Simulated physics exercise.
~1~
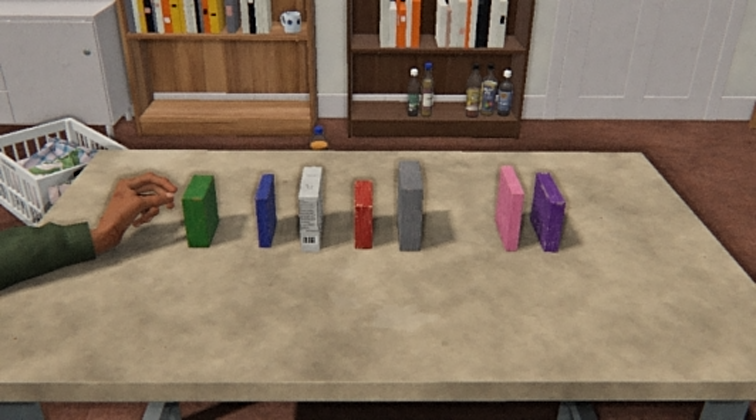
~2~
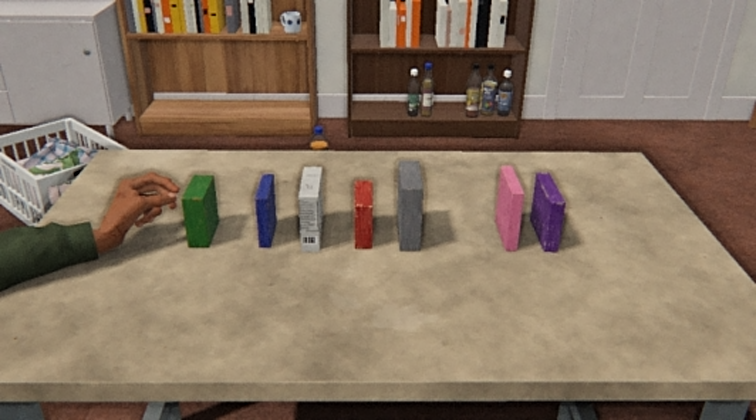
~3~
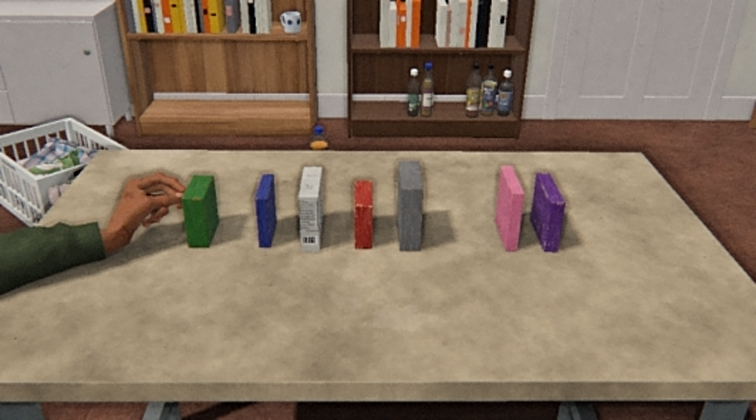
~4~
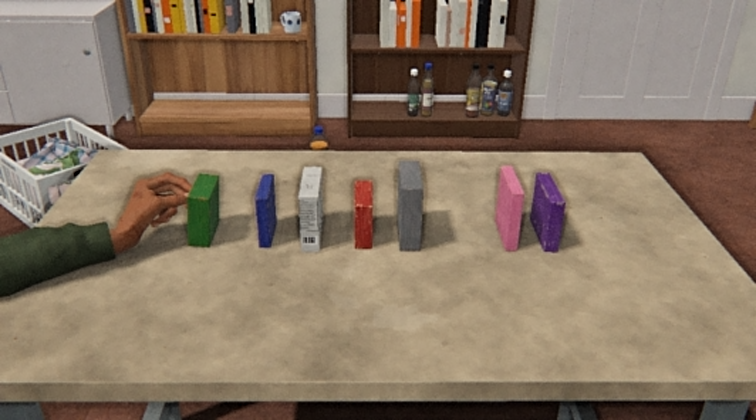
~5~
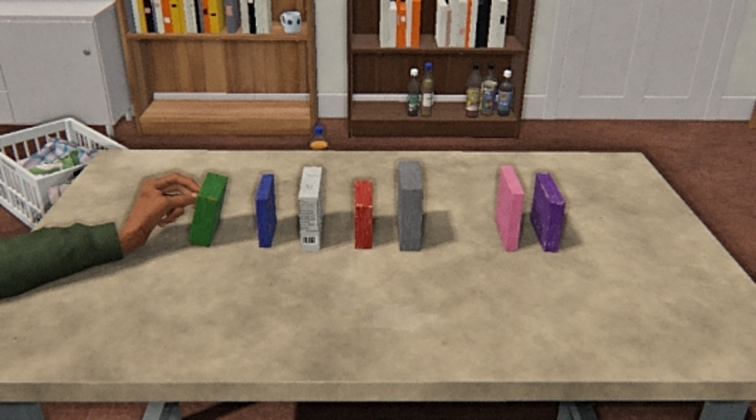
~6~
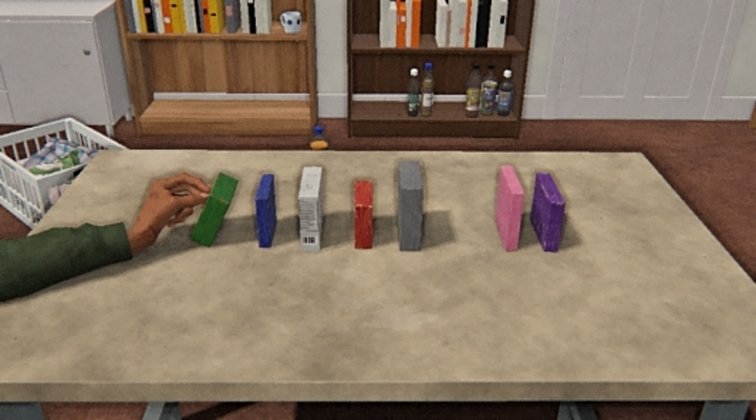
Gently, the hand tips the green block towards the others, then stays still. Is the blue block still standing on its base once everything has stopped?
No, it goes over.
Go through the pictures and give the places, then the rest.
The first frame shows blue block (266, 211); red board (364, 214).
The second frame shows grey block (409, 206); pink block (509, 208).
The third frame shows red board (364, 214); white packet (312, 209).
The fourth frame shows green block 6° over; grey block (409, 206); pink block (509, 208).
The fifth frame shows green block 15° over; red board (364, 214); white packet (312, 209).
The sixth frame shows green block 27° over; blue block (266, 211); grey block (409, 206).
Then, 0.20 s on from there, green block 73° over; blue block turned 16° from how it was put near (275, 210).
Then, 0.30 s on from there, green block 80° over; blue block turned 45° from how it was put near (289, 215); white packet turned 17° from how it was put.
In the end, toppled on the table, blue block; left askew, white packet; the other 3 unmoved. At the end, from the last picture's camera, blue block near (295, 218).
